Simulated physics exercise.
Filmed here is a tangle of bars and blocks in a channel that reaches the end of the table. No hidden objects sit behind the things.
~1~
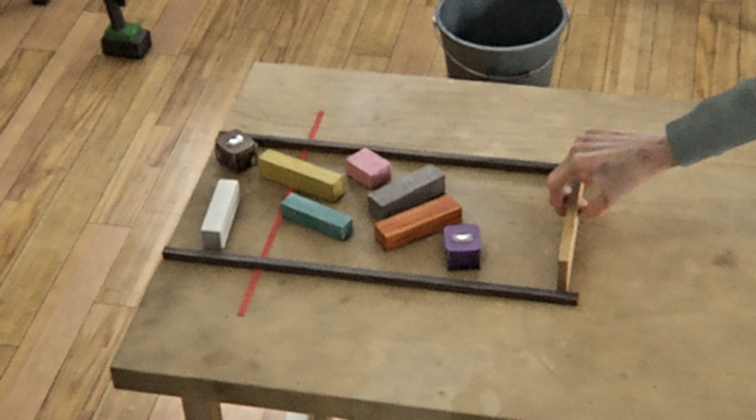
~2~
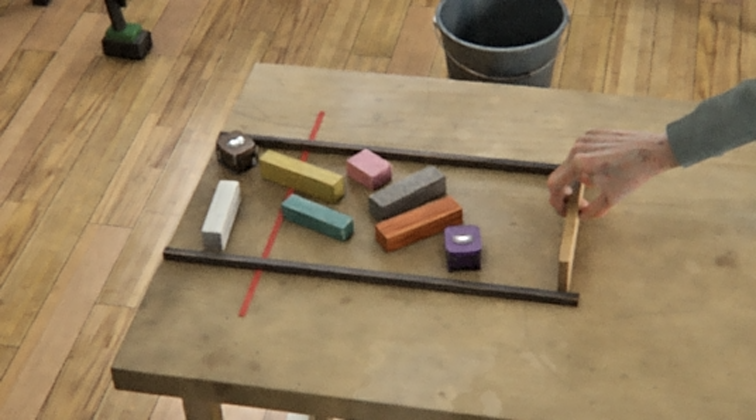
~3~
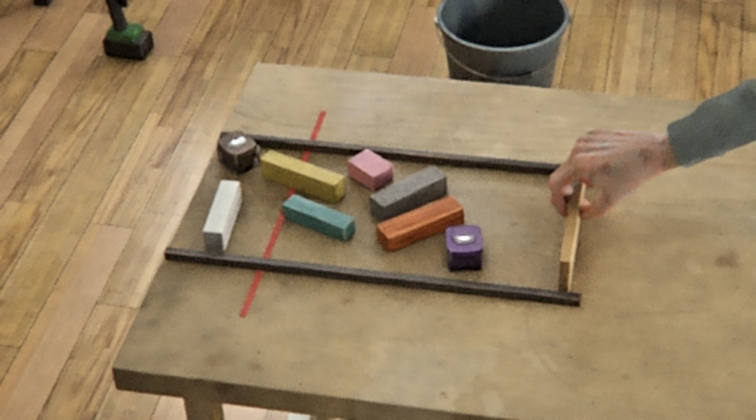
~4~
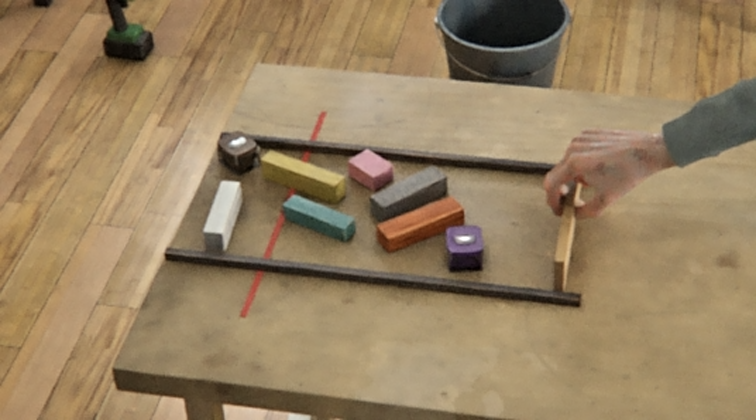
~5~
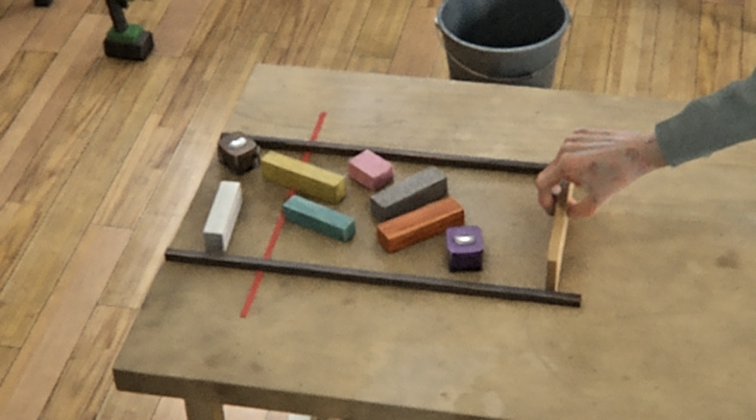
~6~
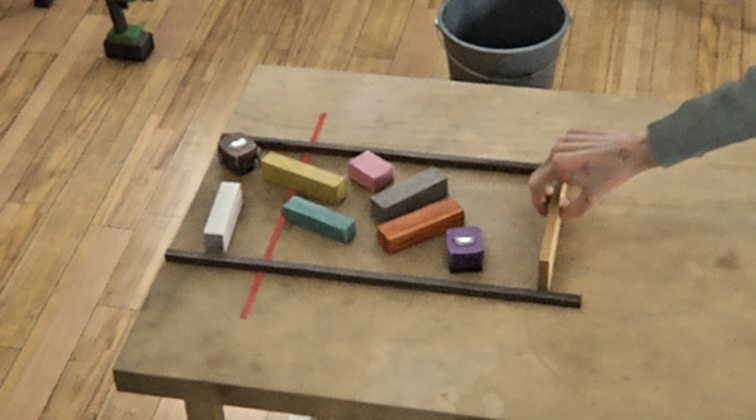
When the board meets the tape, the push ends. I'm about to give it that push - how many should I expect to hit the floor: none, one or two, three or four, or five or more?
Expect one or two.
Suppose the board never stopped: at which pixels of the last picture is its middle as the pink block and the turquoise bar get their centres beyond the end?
Pink block over the end: About (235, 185). Turquoise bar over the end: About (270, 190).
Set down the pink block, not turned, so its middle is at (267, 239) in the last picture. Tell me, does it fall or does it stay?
In that case it keeps its place.
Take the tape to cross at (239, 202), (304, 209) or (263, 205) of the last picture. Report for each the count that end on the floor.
Result per try: 4; 1; 4.
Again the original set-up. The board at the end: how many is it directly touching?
The count in contact is 3.
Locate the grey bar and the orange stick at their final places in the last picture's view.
Taking them in turn, first comes (262, 179), then (248, 206).
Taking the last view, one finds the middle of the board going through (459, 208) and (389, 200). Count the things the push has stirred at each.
2 and 6.
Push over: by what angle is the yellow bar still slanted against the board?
Some 50 degrees.
Early on, none off yet; brown case at rest near (239, 154); white stick at rest near (224, 217); yellow bar at rest near (303, 178).
A while later, none off yet; brown case at rest near (239, 154); white stick at rest near (224, 217); yellow bar moving near (300, 177).
Further along, none off yet; brown case leaning a little near (205, 144); white stick moving near (220, 217); yellow bar travelled about its own width near (254, 161).
Finally, the number that fall off is one or two; lost, brown case.
